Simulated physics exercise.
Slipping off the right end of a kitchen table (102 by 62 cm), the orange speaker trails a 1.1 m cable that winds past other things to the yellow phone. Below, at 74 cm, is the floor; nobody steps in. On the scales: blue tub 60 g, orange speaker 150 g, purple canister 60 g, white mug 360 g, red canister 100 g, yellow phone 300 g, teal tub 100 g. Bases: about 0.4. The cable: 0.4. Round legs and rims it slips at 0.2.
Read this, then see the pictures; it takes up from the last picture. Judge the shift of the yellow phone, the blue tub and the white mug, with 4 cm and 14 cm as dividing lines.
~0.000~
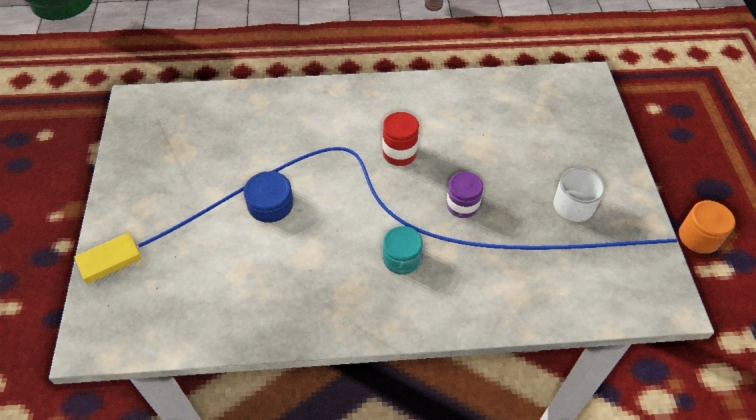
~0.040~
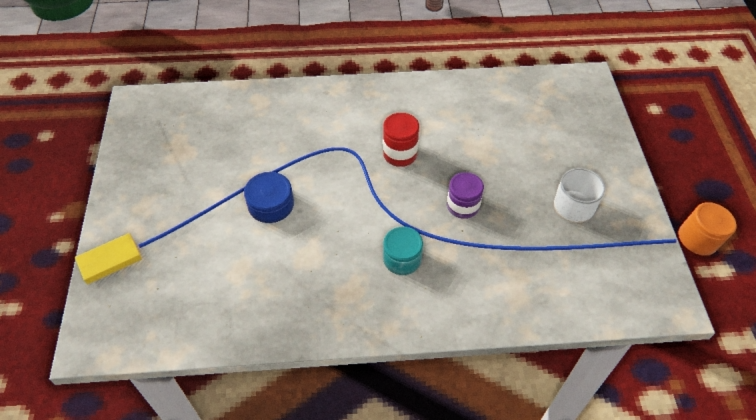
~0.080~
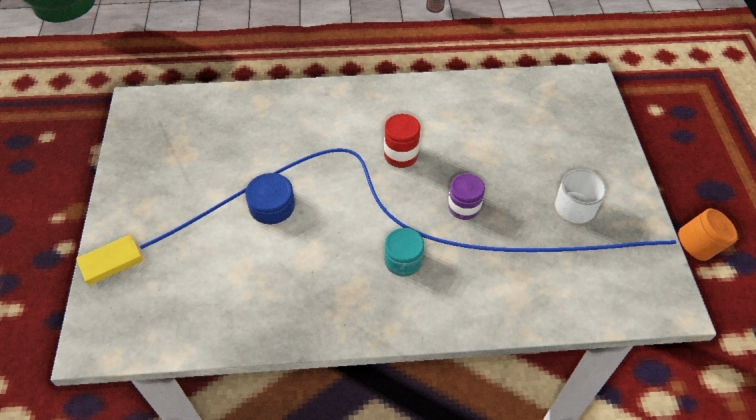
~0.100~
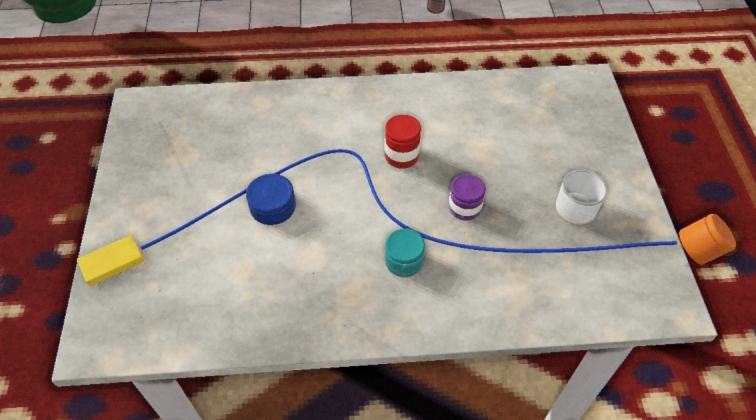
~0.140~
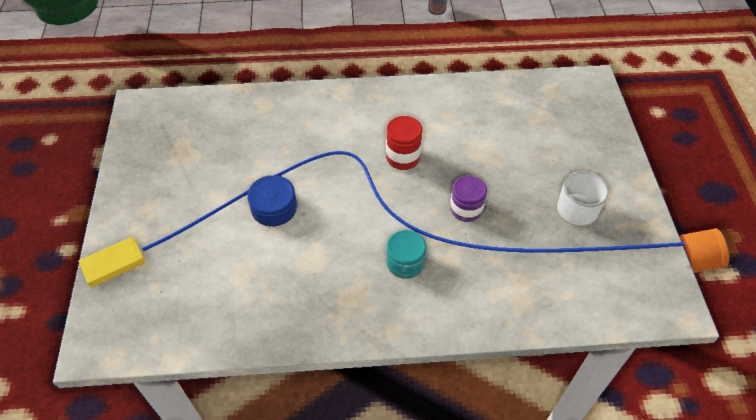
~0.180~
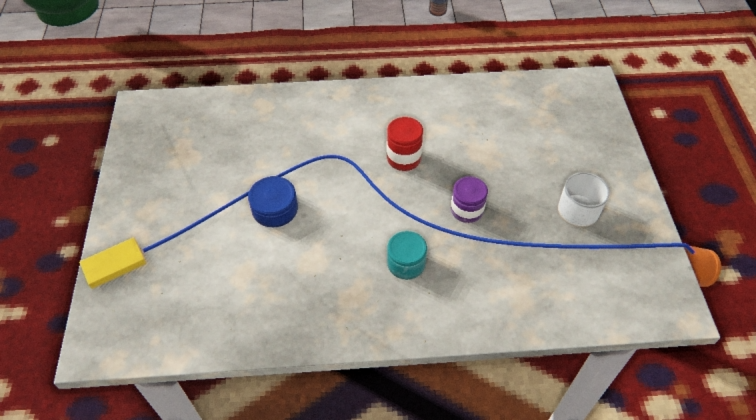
The yellow phone stops close to its start, the blue tub stops at a great distance, the white mug stops close to its start.
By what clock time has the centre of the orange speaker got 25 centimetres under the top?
Not at all.
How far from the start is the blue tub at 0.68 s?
I'd put the blue tub at some 20 cm.
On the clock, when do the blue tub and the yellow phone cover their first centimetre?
On the clock, blue tub 0.28 s and yellow phone 0.50 s.
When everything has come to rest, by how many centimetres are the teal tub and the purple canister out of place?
For the teal tub it's 0 cm, while the purple canister comes to 0 cm.
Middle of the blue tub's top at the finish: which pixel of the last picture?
End position in the last picture: Approx. (287, 306).
After 0.4 s, the cable's tail end at (147, 249); blue tub 17 cm off its start, orange speaker over the edge.
After 0.7 s, the cable's tail end at (153, 252); blue tub 22 cm off its start, yellow phone 1 cm off its start, orange speaker over the edge.
After 0.9 s, the cable's tail end at (153, 252); blue tub 22 cm off its start at (287, 306), yellow phone 1 cm off its start at (120, 259), orange speaker over the edge.
After 1.2 s, the cable's tail end at (153, 252); blue tub 22 cm off its start, yellow phone 1 cm off its start, orange speaker over the edge.
After 2.4 s, the cable's tail end at (153, 252); blue tub 22 cm off its start at (287, 306), yellow phone 1 cm off its start at (120, 259), white mug 0 cm off its start at (587, 189), orange speaker over the edge.
